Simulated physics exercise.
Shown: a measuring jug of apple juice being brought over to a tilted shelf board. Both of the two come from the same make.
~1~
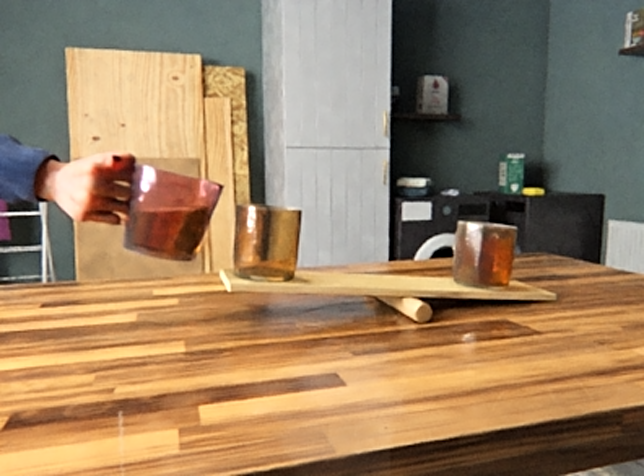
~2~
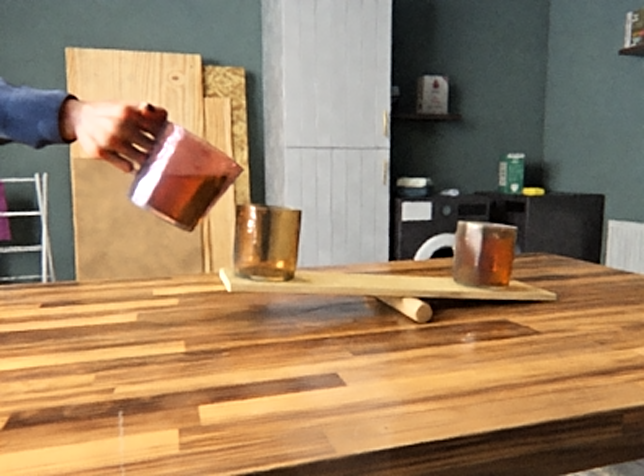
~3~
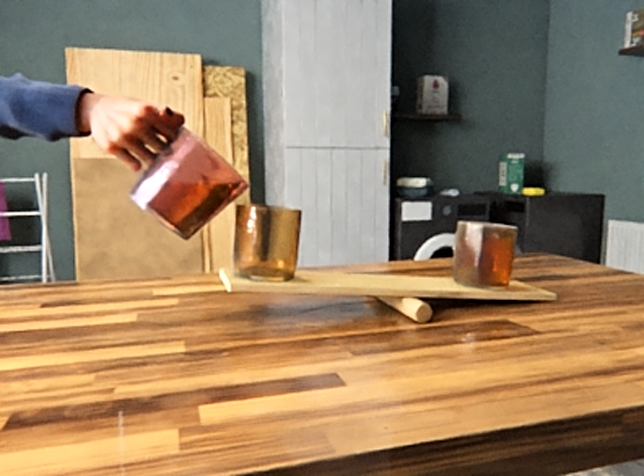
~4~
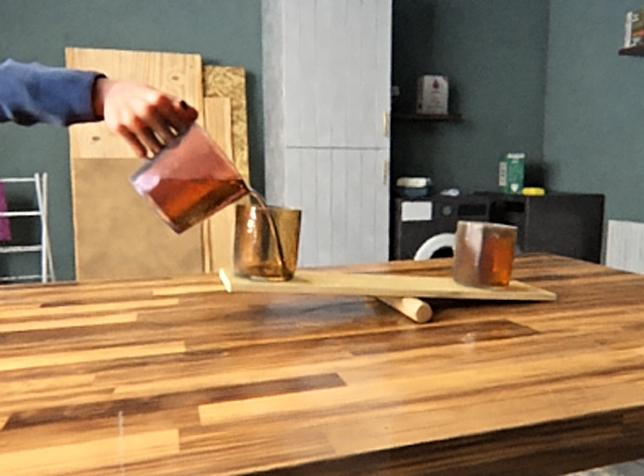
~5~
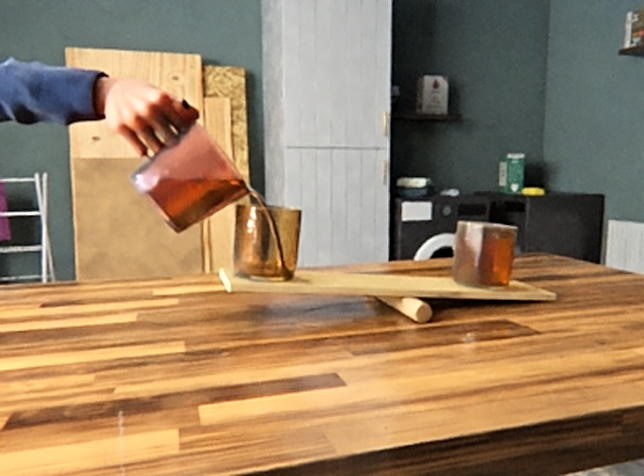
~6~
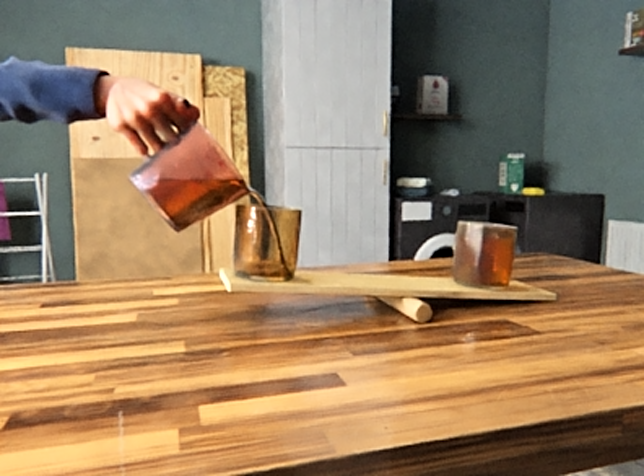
A hand tilting a jug of amber liquid and pouring it into the left glass on a tilted board, the right glass staying still.
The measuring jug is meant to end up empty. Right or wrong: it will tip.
Right.
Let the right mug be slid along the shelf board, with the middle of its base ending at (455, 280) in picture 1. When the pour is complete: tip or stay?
My guess is it topples over.
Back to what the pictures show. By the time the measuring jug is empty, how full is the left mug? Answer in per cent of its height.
I'd put it close to 75 per cent.
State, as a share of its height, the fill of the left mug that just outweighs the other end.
It comes to about 50 in a hundred.
Next, the left mug is about a third full; the shelf board leans as before.
After that, the left mug is about two thirds full; the shelf board has swung over, and that end is down.
Finally, the left mug is about three quarters full; the shelf board has swung over, and that end is down.
